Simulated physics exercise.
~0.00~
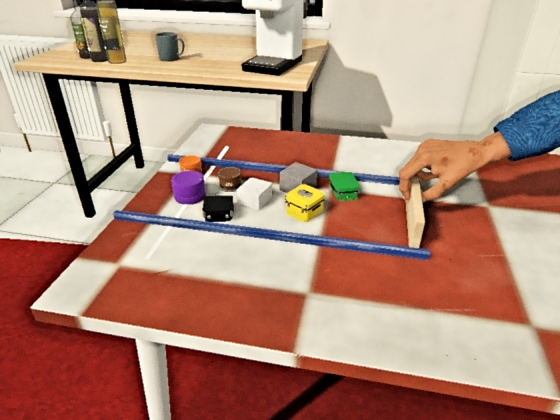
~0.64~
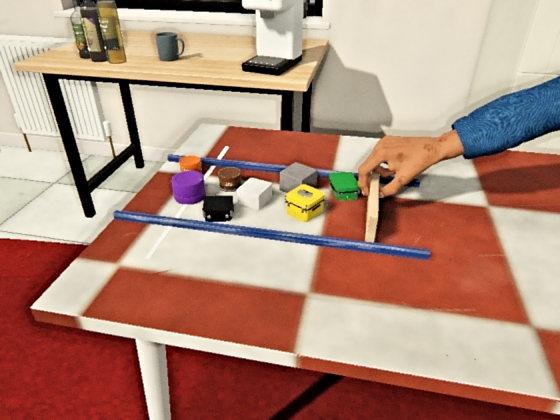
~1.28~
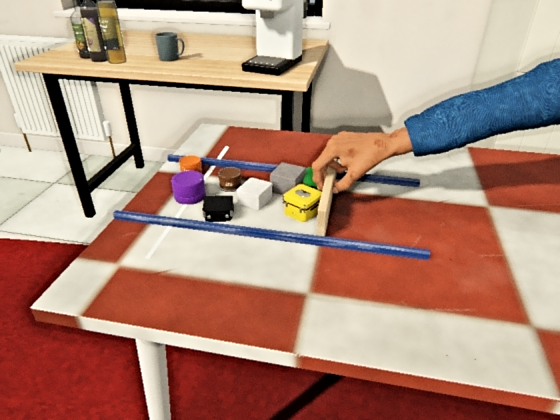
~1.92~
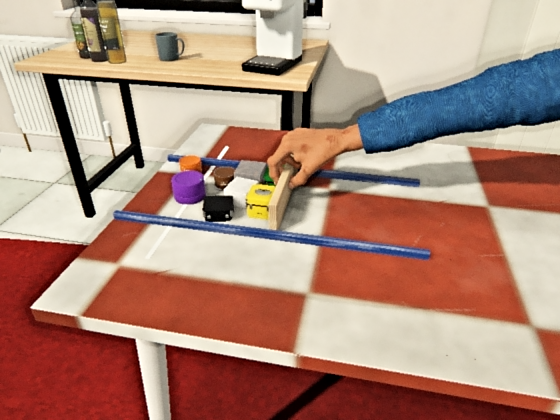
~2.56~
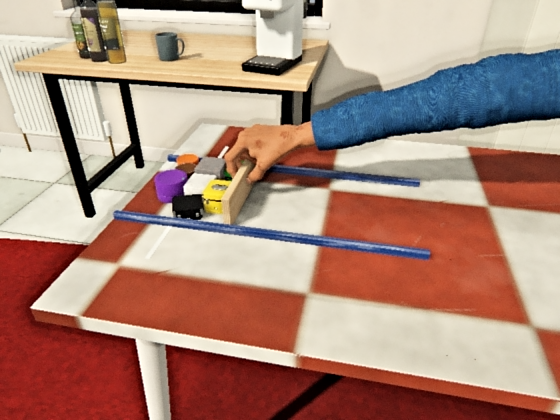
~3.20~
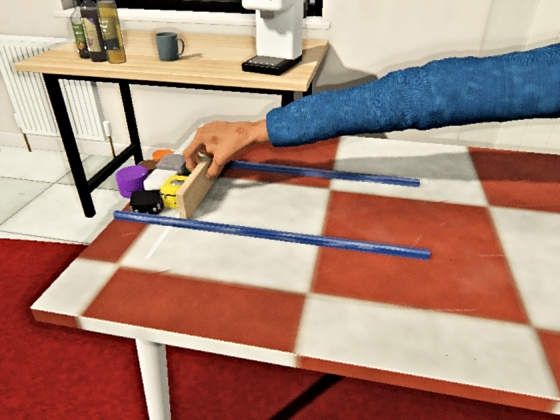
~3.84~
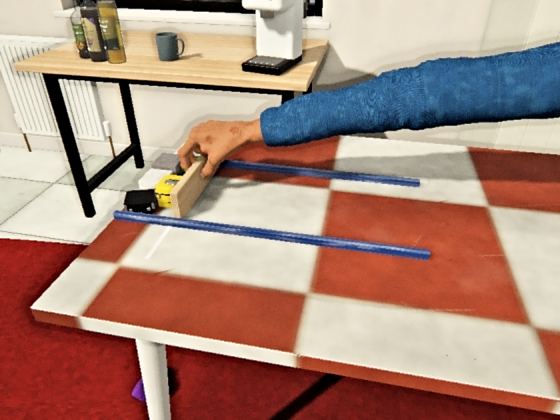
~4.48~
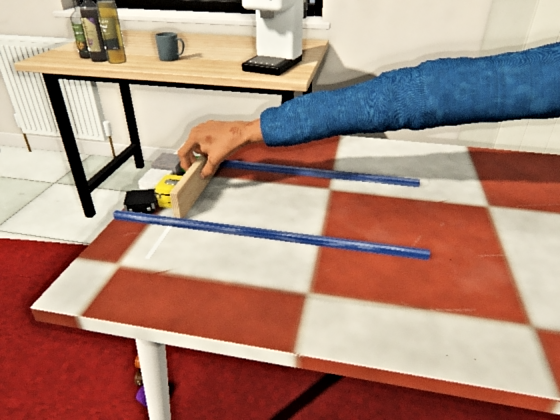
A hand slid an upright wooden board leftward between two blue rails on a checkered table, sweeping a cluster of small colourful objects toward the edge, until the purple, brown and orange ones dropped off while the yellow and black ones stayed up.
